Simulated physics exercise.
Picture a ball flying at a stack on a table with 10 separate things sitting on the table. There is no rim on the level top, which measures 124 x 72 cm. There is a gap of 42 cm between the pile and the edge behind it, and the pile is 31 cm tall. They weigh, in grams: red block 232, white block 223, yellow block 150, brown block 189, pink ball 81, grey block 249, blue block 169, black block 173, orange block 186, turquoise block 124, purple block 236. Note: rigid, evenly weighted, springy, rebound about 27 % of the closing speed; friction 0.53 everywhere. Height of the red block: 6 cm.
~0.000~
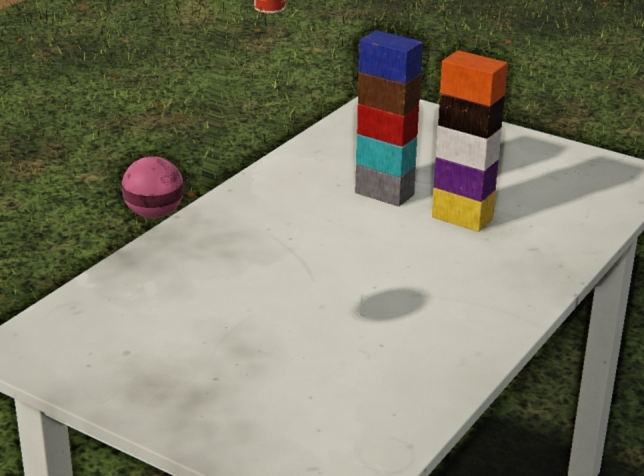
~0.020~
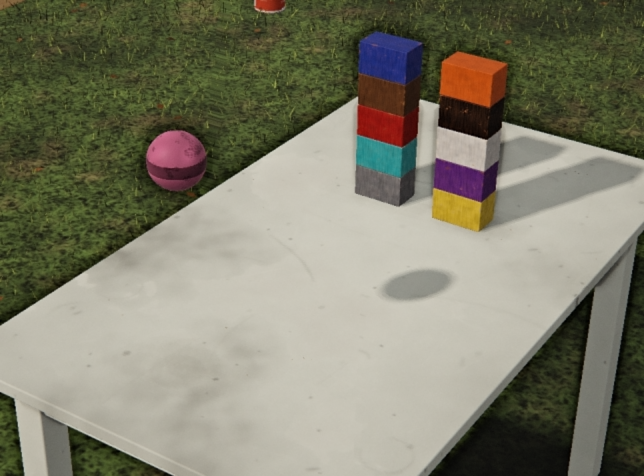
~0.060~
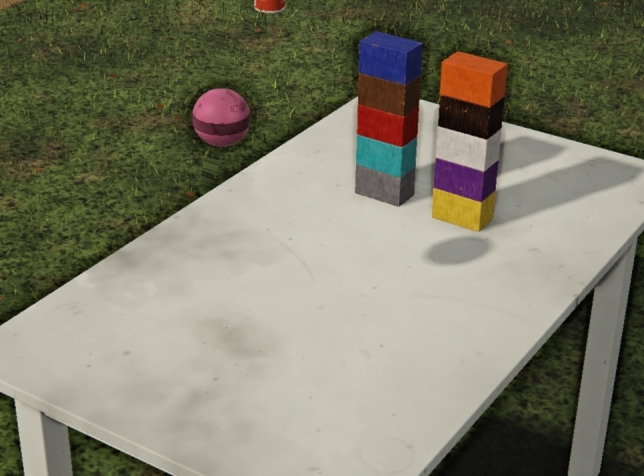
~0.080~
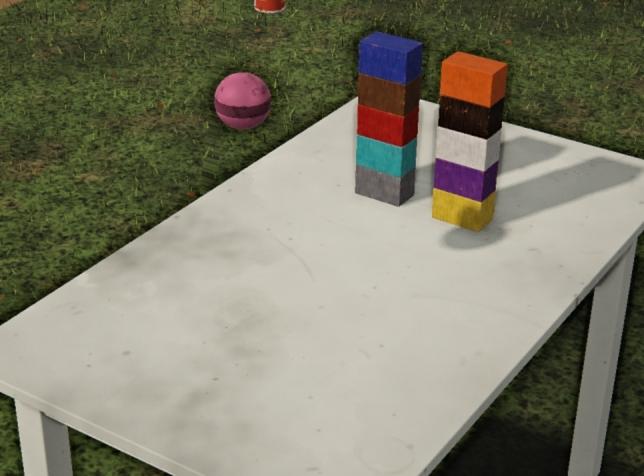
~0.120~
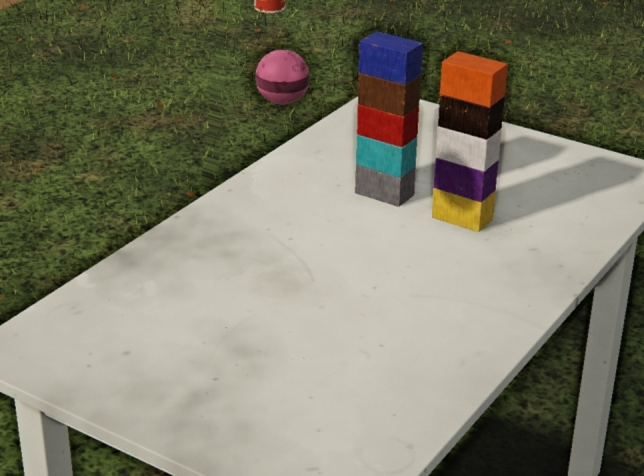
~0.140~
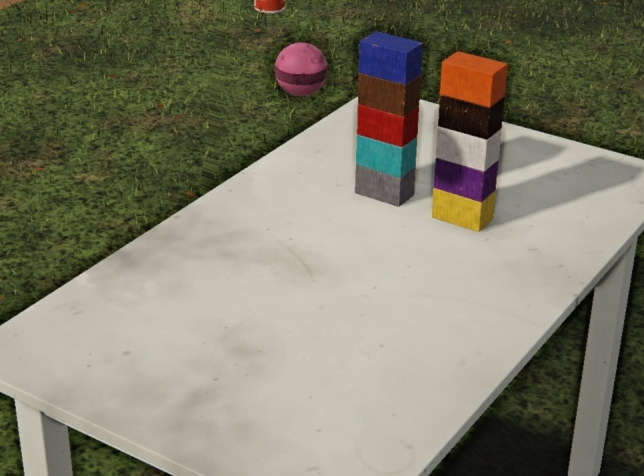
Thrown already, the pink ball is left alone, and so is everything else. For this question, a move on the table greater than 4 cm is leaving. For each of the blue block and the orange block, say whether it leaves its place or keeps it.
As I see it, the blue block goes too far, the orange block stays close enough.
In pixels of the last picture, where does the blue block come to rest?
About (550, 148).
After 0.34 s, pink ball near (356, 126); blue block leaning 33° near (418, 53); brown block leaning 6°; red block leaning 6°.
After 0.44 s, pink ball near (343, 192); blue block leaning 71° near (437, 98); brown block leaning 4°; red block leaning 4°.
After 0.54 s, pink ball near (334, 198); blue block on its side near (472, 123).
After 0.74 s, pink ball near (327, 201); blue block on its side near (542, 143).
At rest (1.4 s), tipped over on the table, blue block; the other 9 in place, give or take 4 cm. Seen from the same camera at the end, blue block near (550, 148), orange block near (474, 79).
